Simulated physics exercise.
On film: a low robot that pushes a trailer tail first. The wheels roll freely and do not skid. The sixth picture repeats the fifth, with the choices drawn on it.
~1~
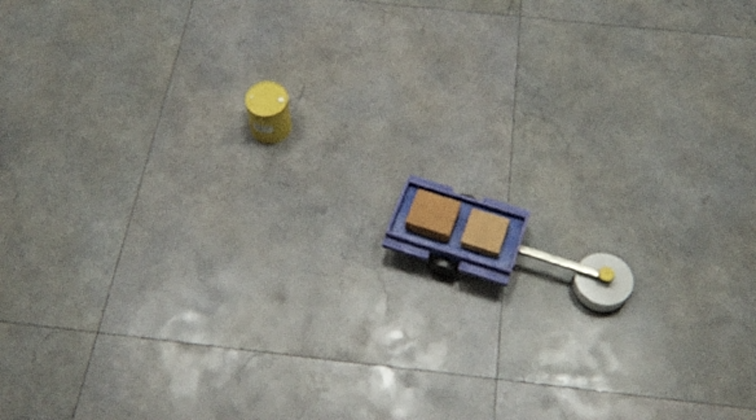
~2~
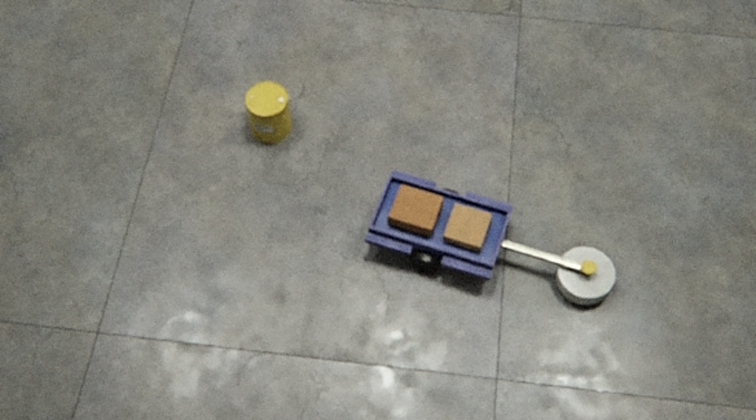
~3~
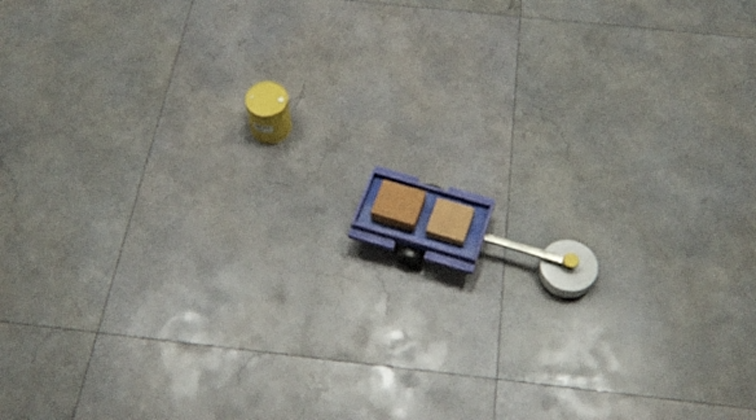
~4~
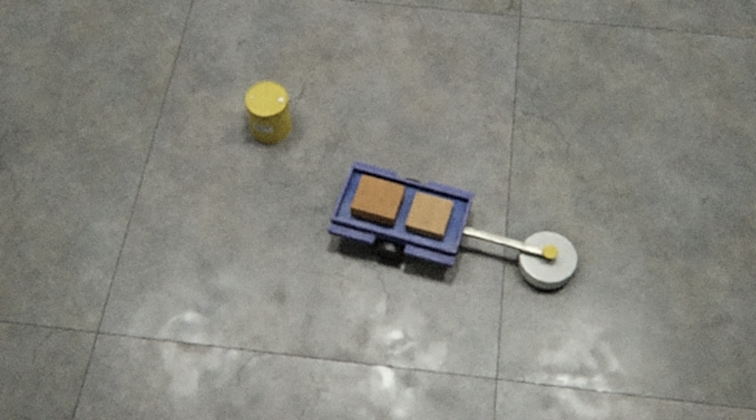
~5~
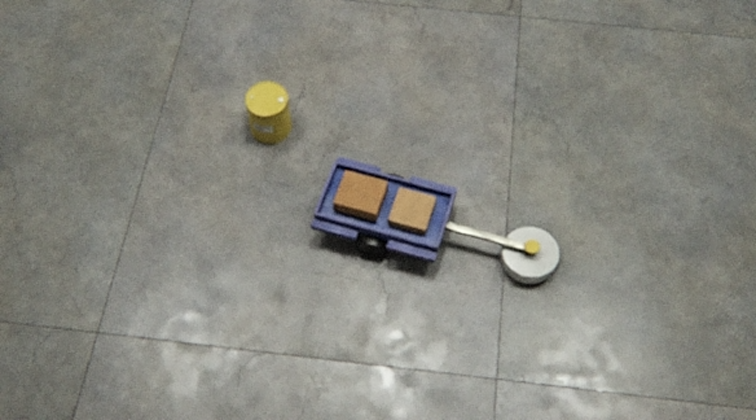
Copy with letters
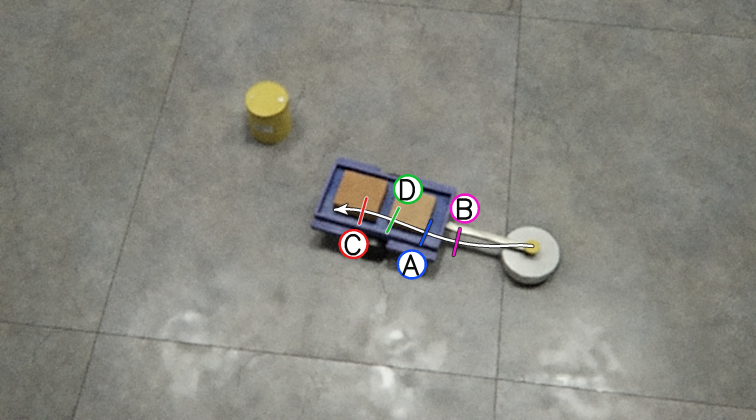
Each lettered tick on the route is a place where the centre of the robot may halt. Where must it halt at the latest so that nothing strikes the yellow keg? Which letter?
The farthest safe stop is B.
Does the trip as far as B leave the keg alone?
For that mark, yes.
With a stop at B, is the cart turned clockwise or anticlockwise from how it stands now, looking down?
For that mark, clockwise.
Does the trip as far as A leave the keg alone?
For that mark, no.
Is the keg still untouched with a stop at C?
No.
On the marked copy, A at (426, 233); B at (457, 242); C at (363, 211); D at (393, 220); the route from (532, 246) via (426, 233) to (335, 210).
Taking B. A third of the way, robot (505, 253), cart (363, 200).
Two thirds of the way, robot (477, 253), cart (339, 192).
When it is over, robot (456, 249), cart (321, 185); nothing has been touched.
As for the rest, A is too far, the keg has been hit; C is too far, the keg has been hit; D is too far, the keg has been hit.
